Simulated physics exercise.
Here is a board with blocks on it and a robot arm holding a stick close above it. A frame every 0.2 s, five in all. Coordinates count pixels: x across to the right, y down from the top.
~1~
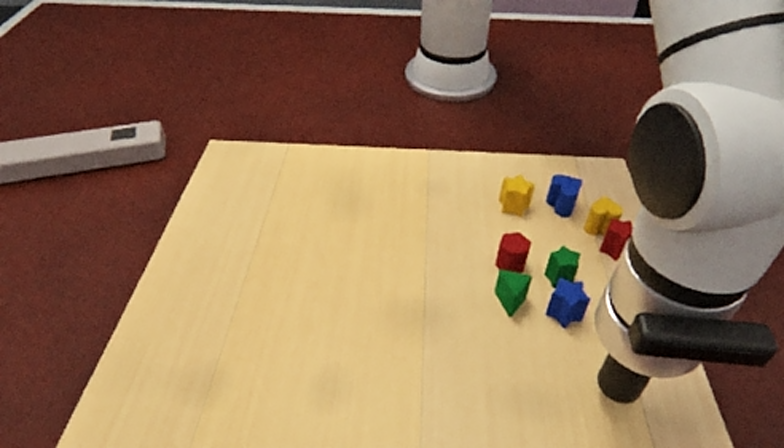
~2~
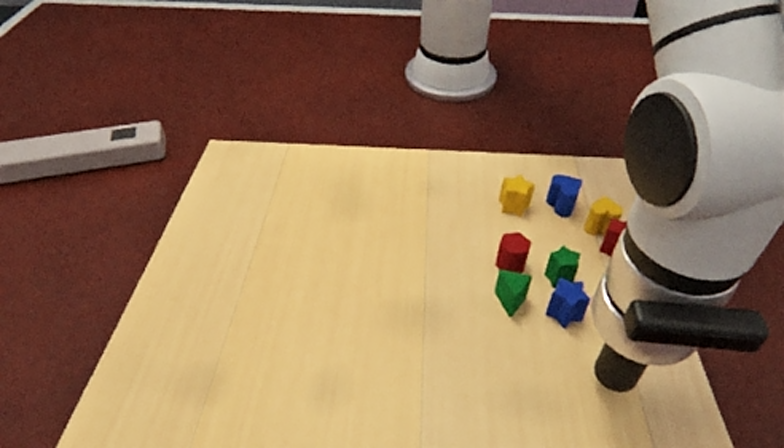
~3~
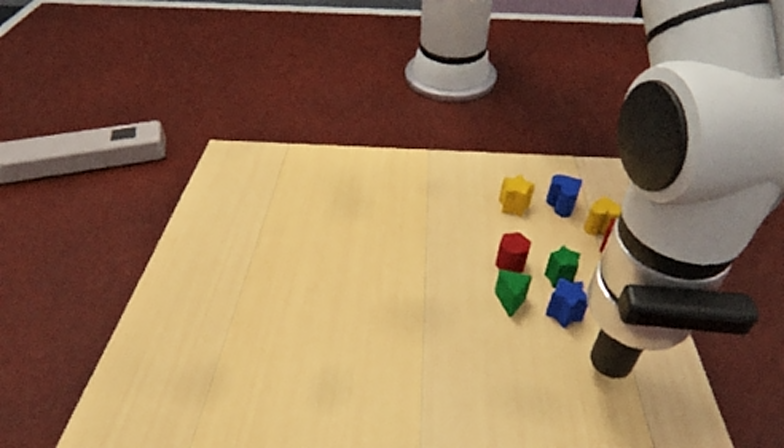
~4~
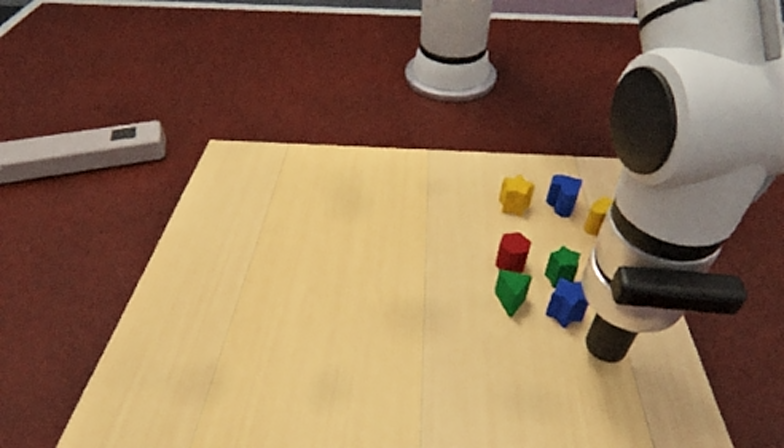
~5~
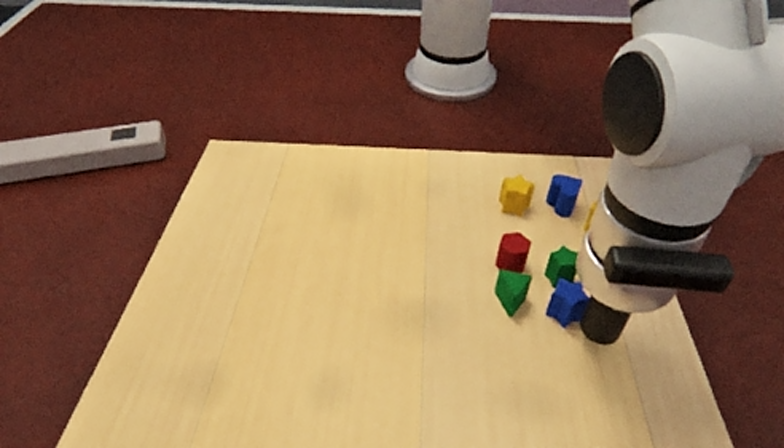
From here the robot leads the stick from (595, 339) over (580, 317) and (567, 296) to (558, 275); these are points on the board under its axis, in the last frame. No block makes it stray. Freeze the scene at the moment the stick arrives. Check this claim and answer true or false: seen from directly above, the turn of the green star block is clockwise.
The statement is correct.
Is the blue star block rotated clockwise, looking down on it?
I'd say no.
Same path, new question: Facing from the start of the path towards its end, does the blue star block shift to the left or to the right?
Its shift is leftward.
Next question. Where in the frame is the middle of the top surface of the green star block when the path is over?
(554, 232)
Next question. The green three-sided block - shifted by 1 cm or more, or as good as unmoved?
Well, the green three-sided block holds its place.
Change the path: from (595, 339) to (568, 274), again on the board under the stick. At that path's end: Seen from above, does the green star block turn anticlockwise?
I believe so.
What follows on the original path. Halfway along, stick at (576, 295); green star block at (563, 252), turned 40° clockwise; blue star block at (549, 270), turned 35° anticlockwise.
At the end, stick at (562, 265); green three-sided block not moved; red hexagon at (511, 240); green star block at (554, 232), turned 60° clockwise; blue star block at (536, 257), turned 75° anticlockwise.
